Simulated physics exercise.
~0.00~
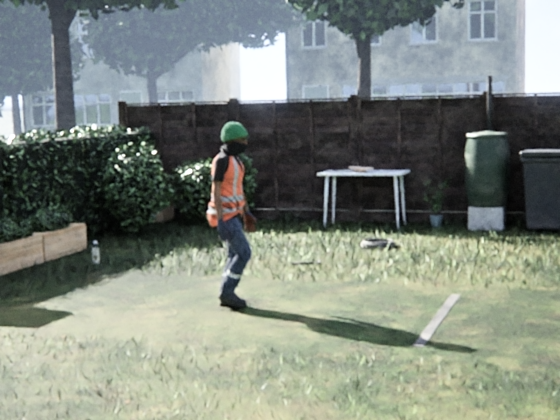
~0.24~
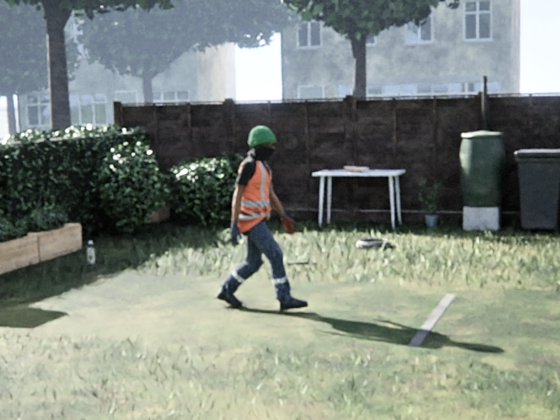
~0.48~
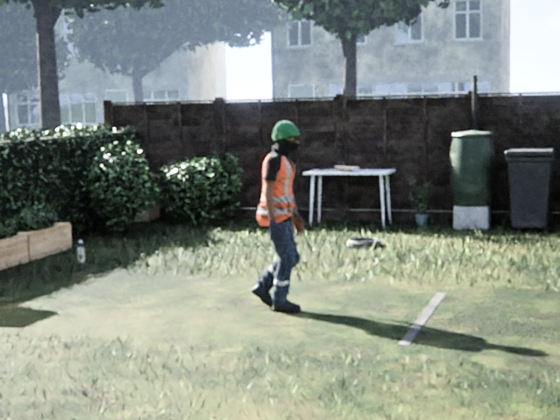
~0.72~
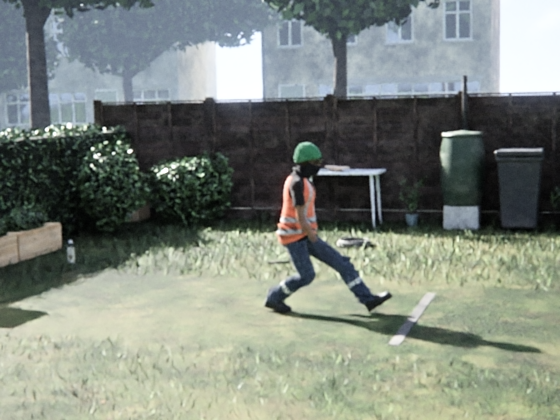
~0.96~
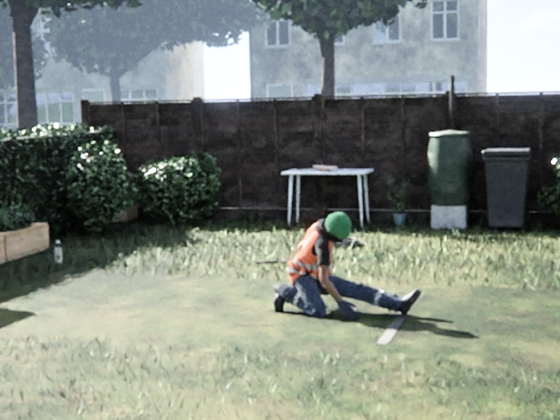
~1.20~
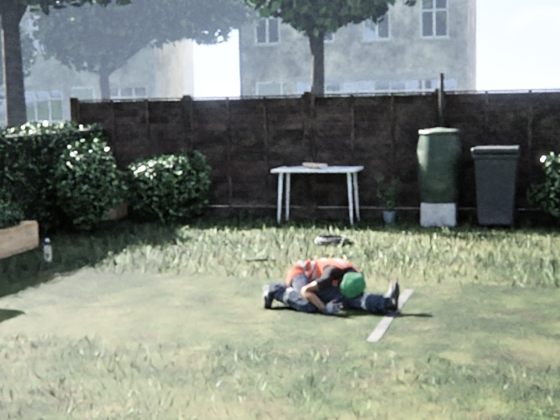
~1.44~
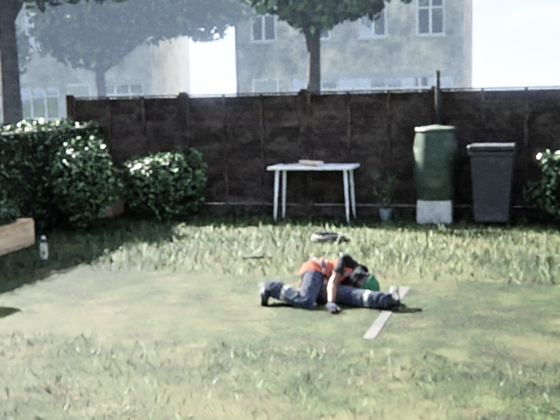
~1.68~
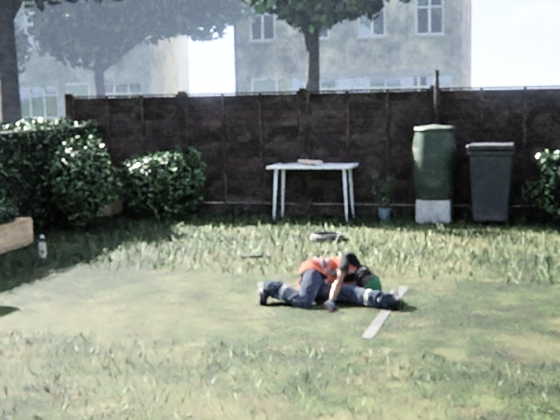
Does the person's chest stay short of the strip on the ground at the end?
Yes, the person ends up slumped low on the grass with the chest still to the left of the strip, though a leg stretches out to it.
